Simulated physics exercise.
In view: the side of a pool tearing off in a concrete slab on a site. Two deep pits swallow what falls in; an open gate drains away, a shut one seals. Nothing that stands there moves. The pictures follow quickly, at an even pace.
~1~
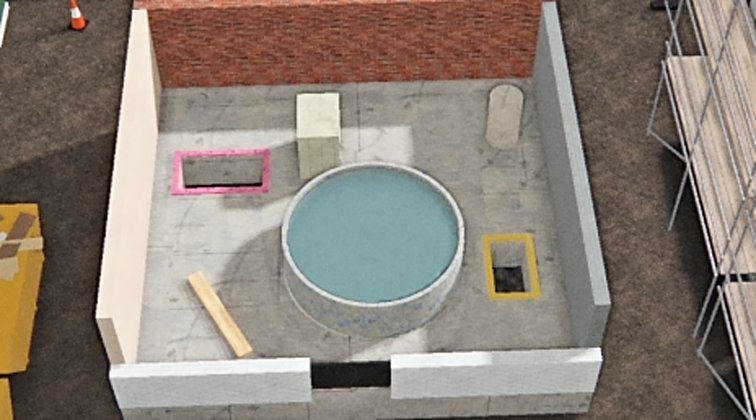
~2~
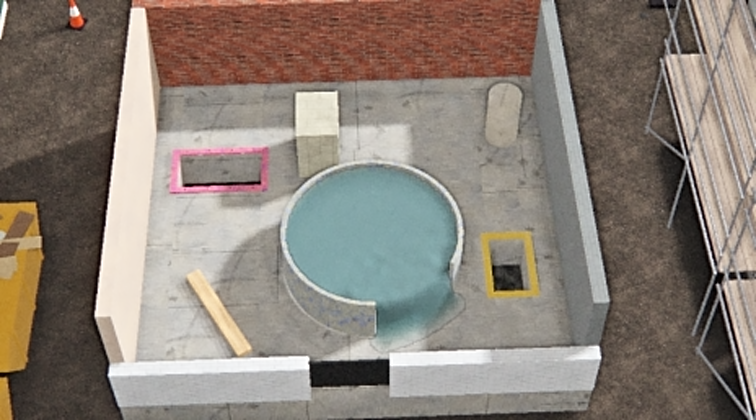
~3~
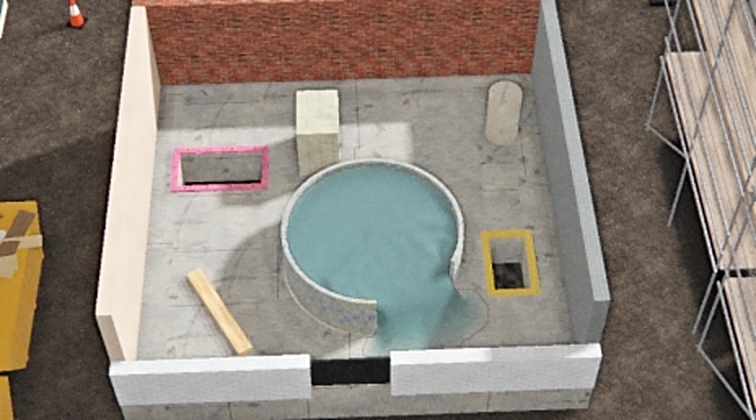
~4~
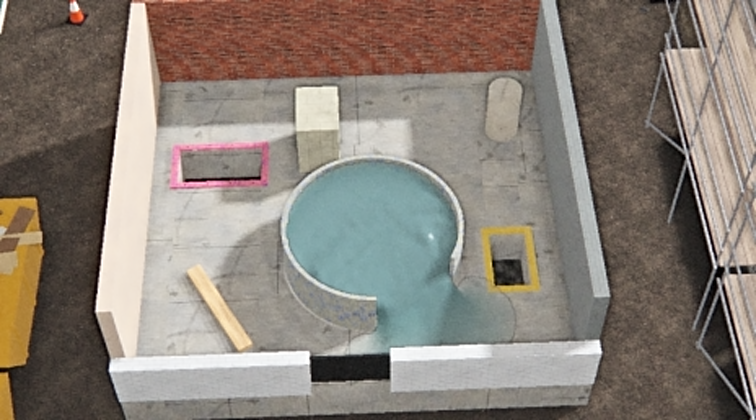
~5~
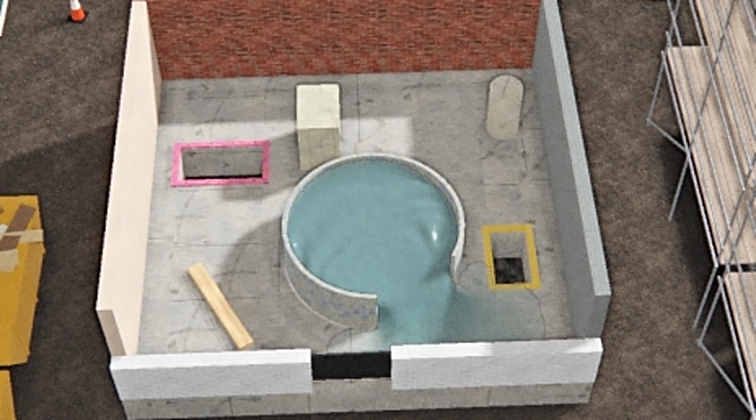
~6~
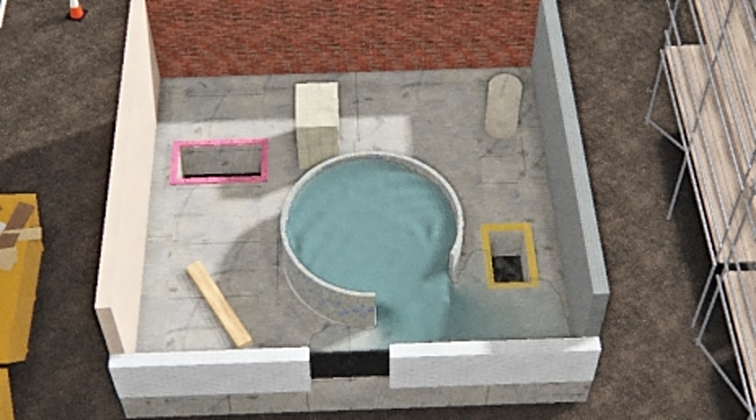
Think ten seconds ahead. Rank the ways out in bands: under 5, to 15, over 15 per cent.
In the end: The gate takes less than 5 %; the yellow pit takes more than 15 %; the pink pit takes from 5 to 15 %.
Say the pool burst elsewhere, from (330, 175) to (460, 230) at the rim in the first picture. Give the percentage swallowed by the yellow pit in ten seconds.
Parts in a hundred: Yellow 20.
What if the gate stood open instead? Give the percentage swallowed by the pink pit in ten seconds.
Per cent: Pink 2.
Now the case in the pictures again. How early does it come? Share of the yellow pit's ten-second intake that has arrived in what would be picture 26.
Some 35 per cent.
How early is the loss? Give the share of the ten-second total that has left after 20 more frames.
Near 25 in a hundred.
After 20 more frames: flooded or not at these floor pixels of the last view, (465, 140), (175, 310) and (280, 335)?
As listed: Under water, flooded, covered.
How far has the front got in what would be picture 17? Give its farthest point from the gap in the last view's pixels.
Near (134, 377).
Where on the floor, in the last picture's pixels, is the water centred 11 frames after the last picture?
I would point to (409, 284).
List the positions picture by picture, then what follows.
In the first picture, the pool at (373, 234) is whole and still.
In the second picture, the front is at (460, 298), out from the gap at (419, 311).
In the third picture, water pours out at (420, 311) and has run to a hidden place.
In the fourth picture, the front is at (510, 327), out from the gap at (419, 309).
In the fifth picture, the front is at a hidden place, out from the gap at (420, 307).
In the sixth picture, the front is at a hidden place, out from the gap at (419, 305).
A moment on, water covers 20 % of the floor; the gate 0 %, the yellow pit 0 %, the pink pit 0 %.
Next, water covers 30 % of the floor; the gate 0 %, the yellow pit 3 %, the pink pit 0 %.
Then, water covers 60 % of the floor; the gate 0 %, the yellow pit 11 %, the pink pit 0 %.
Later, water covers 90 % of the floor; the gate 0 %, the yellow pit 24 %, the pink pit 2 %.
In the end, water covers 95 % of the floor; the gate 0 %, the yellow pit 34 %, the pink pit 9 %.
